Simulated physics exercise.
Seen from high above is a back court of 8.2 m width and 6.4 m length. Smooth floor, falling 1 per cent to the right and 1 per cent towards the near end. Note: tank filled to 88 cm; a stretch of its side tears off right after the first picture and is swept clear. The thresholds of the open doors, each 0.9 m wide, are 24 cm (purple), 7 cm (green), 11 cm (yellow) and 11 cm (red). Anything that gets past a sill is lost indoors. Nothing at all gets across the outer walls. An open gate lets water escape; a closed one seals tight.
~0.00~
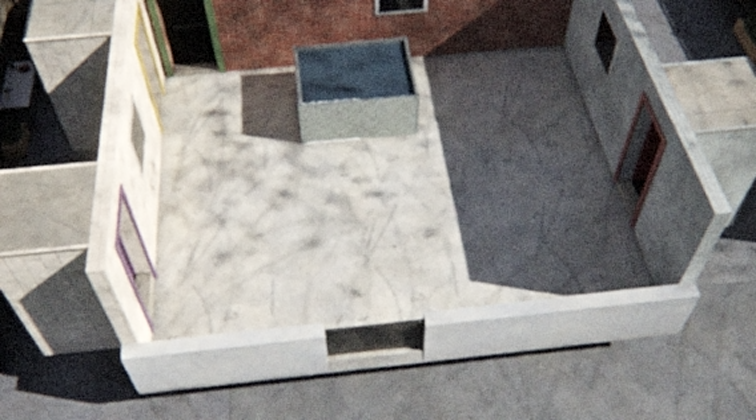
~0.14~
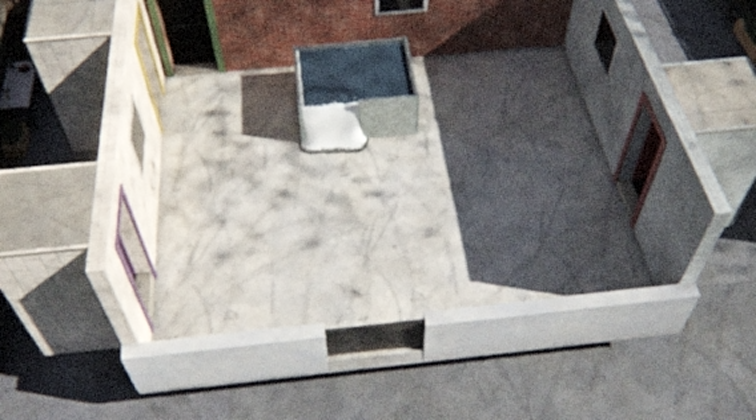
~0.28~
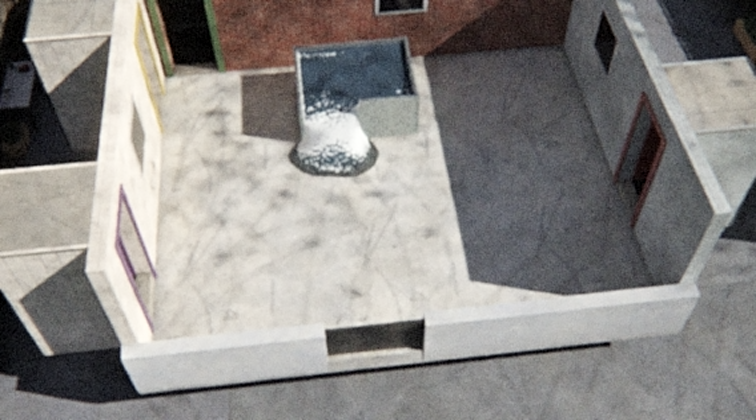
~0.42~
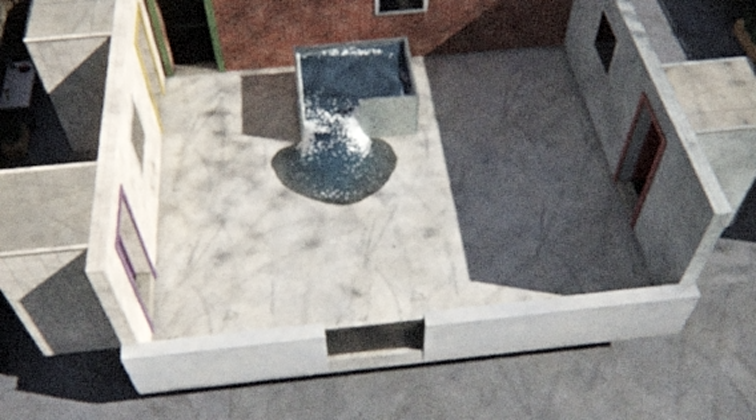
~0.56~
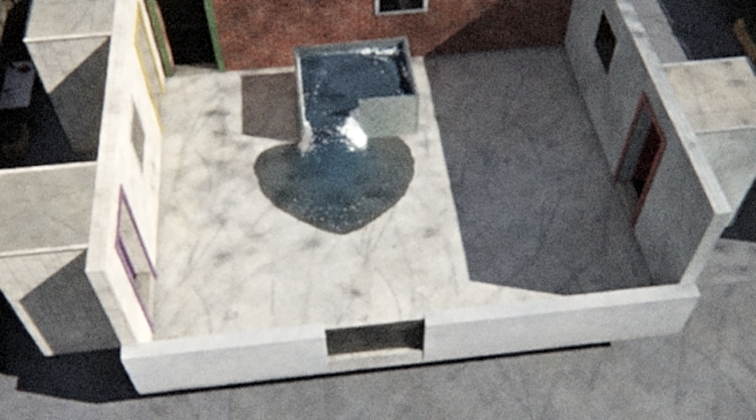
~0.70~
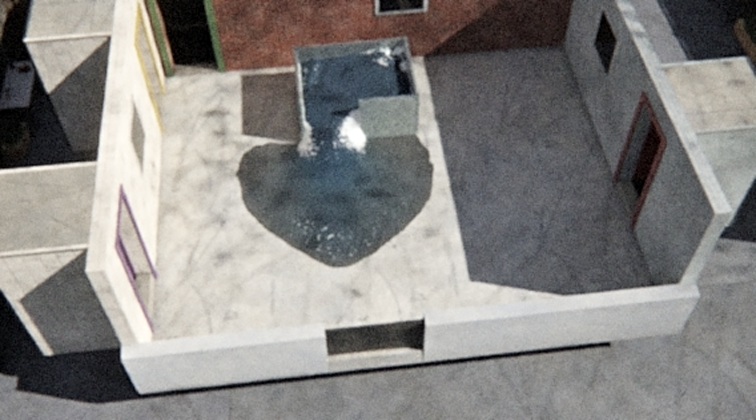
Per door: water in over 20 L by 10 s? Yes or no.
Purple door no, green door no, yellow door no, red door no.
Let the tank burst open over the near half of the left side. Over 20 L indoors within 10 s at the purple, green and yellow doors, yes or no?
Then purple does not exceed it, green exceeds it, yellow exceeds it.
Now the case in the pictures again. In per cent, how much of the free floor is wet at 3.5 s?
I'd guess around 50 %.
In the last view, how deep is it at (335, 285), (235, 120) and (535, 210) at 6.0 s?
Approximately 9, 1 and 3 centimetres, going through them in turn.
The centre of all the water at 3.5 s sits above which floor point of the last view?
Its balance point lies near (346, 225).
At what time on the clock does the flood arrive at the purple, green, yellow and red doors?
Purple: 1.8 s; green: 6.5 s; yellow: 6.0 s; red: 3.8 s.
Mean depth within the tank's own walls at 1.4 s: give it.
The mean depth is some 51 cm.
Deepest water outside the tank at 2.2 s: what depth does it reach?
I'd put it at close to 52 cm.
After 1.4 s water covers 35 % of the floor and is deepest (40 cm) near (328, 147); purple door not reached, green door not reached, yellow door not reached, red door not reached.
After 2.2 s water covers 45 % of the floor and is deepest (52 cm) near (151, 365); purple door 15 cm at the sill, 0 L in, green door not reached, yellow door not reached, red door not reached.
After 3.5 s water covers 50 % of the floor and is deepest (28 cm) near (663, 312); purple door 20 cm at the sill, 1 L in, green door not reached, yellow door not reached, red door not reached.
After 6.0 s water covers 65 % of the floor and is deepest (17 cm) near (663, 312); purple door 8 cm at the sill, 1 L in, green door not reached, yellow door 2 cm at the sill, 0 L in, red door 9 cm at the sill, 0 L in.
After 10.0 s water covers 95 % of the floor and is deepest (16 cm) near (630, 315); purple door 4 cm at the sill, 1 L in, green door 5 cm at the sill, 0 L in, yellow door 4 cm at the sill, 0 L in, red door 11 cm at the sill, 1 L in.
